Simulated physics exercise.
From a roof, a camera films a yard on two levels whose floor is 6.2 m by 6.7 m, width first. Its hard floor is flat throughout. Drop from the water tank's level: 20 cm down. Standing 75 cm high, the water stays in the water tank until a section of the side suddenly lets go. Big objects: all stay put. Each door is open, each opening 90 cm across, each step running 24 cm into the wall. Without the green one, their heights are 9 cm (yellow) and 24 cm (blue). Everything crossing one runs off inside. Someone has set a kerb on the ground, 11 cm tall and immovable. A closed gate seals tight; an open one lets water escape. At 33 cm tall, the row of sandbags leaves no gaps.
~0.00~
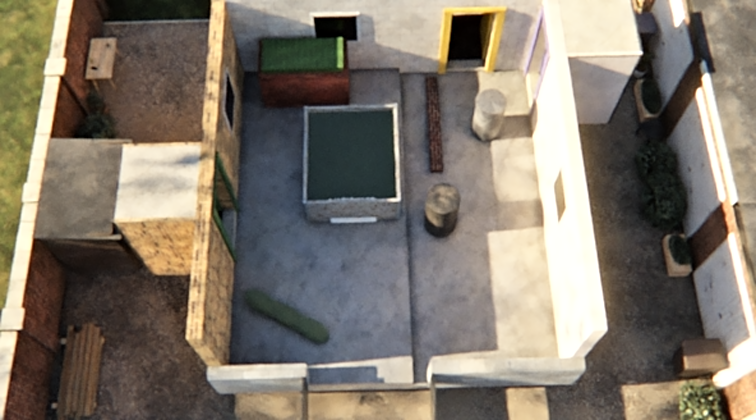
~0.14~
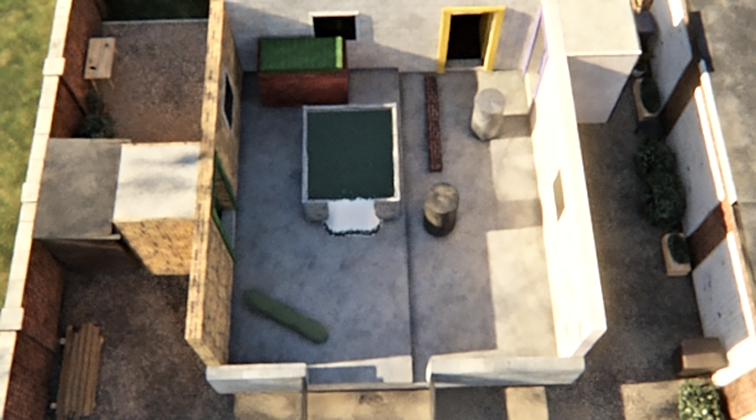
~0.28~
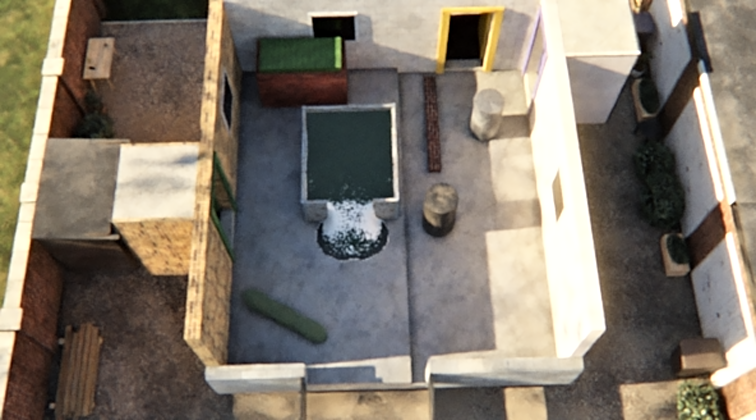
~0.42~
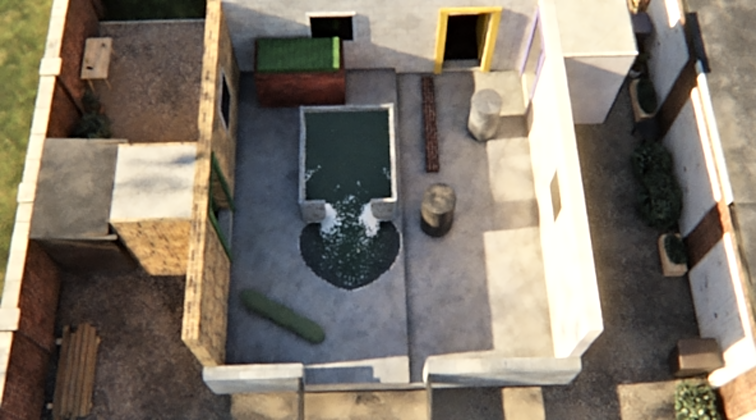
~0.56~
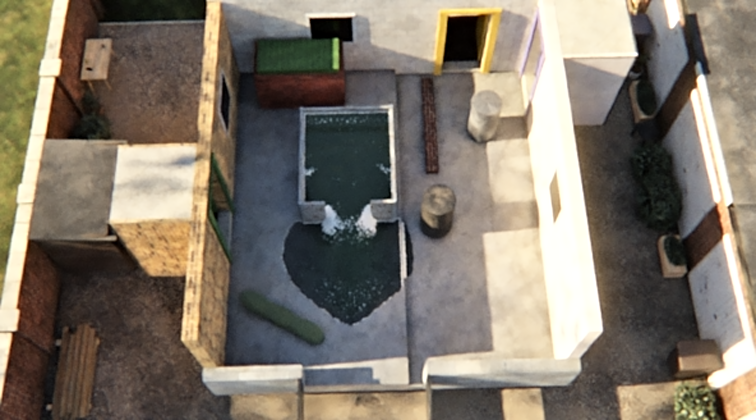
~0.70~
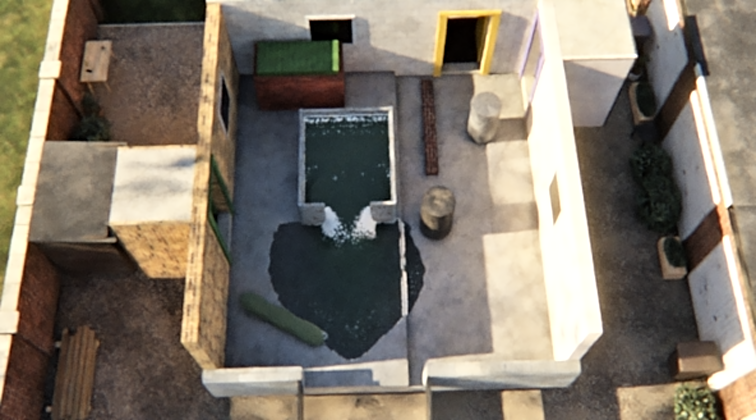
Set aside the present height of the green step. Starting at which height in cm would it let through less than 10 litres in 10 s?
From about 7 cm upwards.
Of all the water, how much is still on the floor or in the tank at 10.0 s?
Remaining share: Around 56 %.
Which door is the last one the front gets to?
It's the yellow door.
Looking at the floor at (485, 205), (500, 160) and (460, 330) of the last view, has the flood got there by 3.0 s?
Those three come out bone-dry, bone-dry and soaked, in that order.
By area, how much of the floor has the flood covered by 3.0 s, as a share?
The wet part is about 40 per cent.
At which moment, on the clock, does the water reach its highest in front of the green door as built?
Roughly 2.8 s.
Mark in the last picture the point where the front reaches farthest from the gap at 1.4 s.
At about (457, 373).
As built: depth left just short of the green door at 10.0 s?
Depth: Near 3.5 cm.
After 1.4 s water covers 25 % of the floor, deepest (38 cm) near (349, 231); it has not reached the green door.
After 3.0 s water covers 40 % of the floor, deepest (24 cm) near (349, 231); 10 cm at the green door, 0 litres in over its 24 cm step.
After 10.0 s water covers 90 % of the floor, deepest (8 cm) near (349, 231); 4 cm at the green door, 0 litres in over its 24 cm step.
At the green door as built, the water arrived by 1.7 s and peaked near 10 cm at 2.8 s.
Run again over the same 10 s with other heights there, 13 litres in over 6.5 cm, 4 litres over 9 cm. The limit of 10 litres is kept from about 7 cm up.
